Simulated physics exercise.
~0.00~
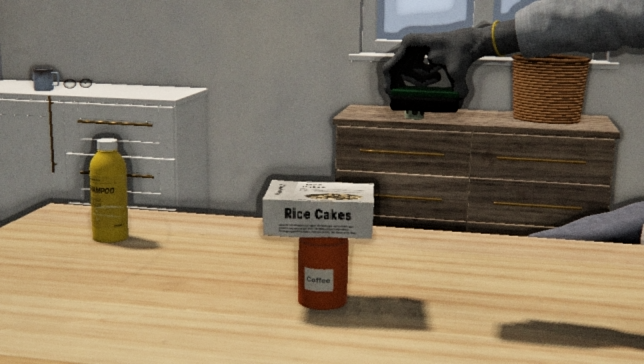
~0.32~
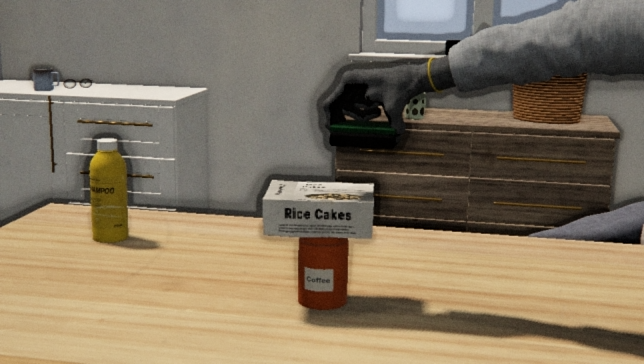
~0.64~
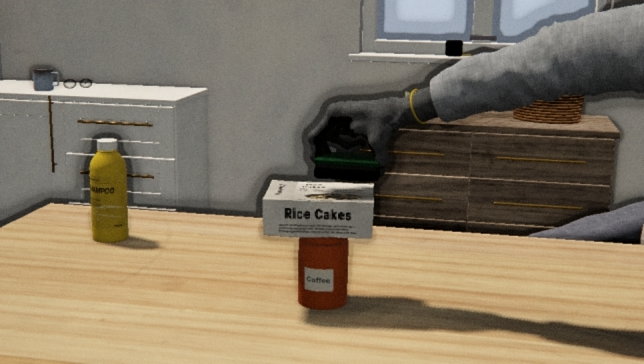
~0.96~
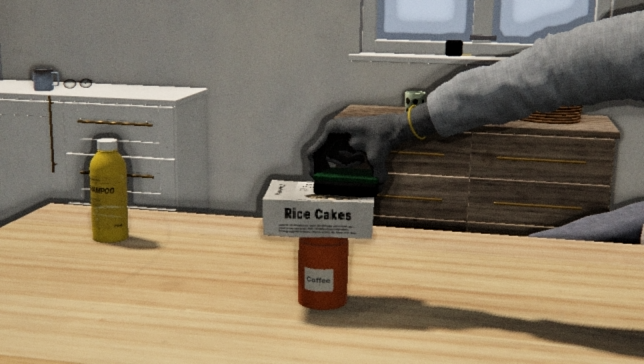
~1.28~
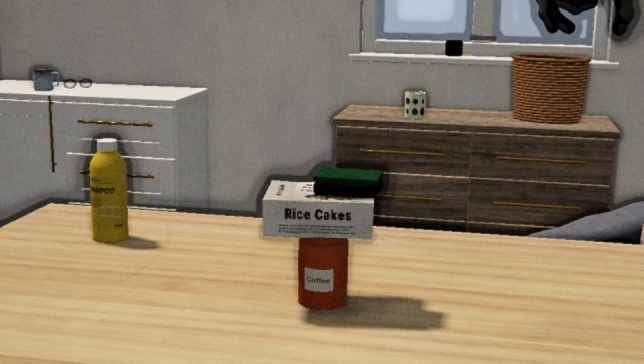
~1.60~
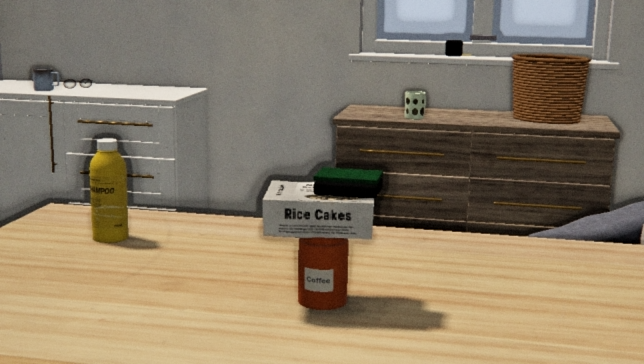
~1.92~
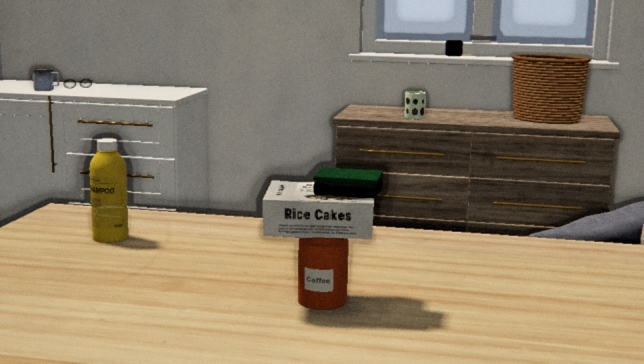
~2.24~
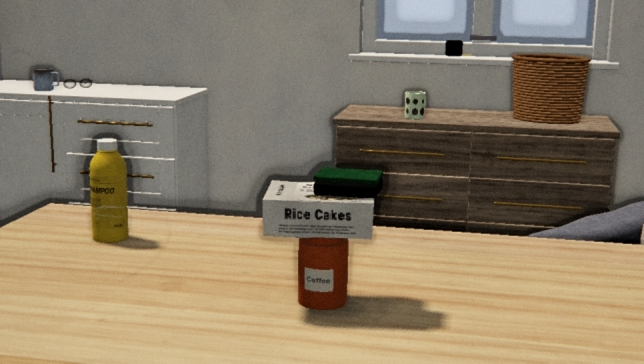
The clip opens on a wooden table where a white Rice Cakes box rests on top of an orange jar, with a yellow bottle standing off to the left. A gloved hand reaches in from the upper right, holding a dark sponge with a green side above the box. The hand moves left and down, bringing the sponge closer, then lowers it onto the top of the box, toward the right side. It lets go and draws back toward the upper right, leaving the view. The pile stays upright, with the sponge, box and jar all still.
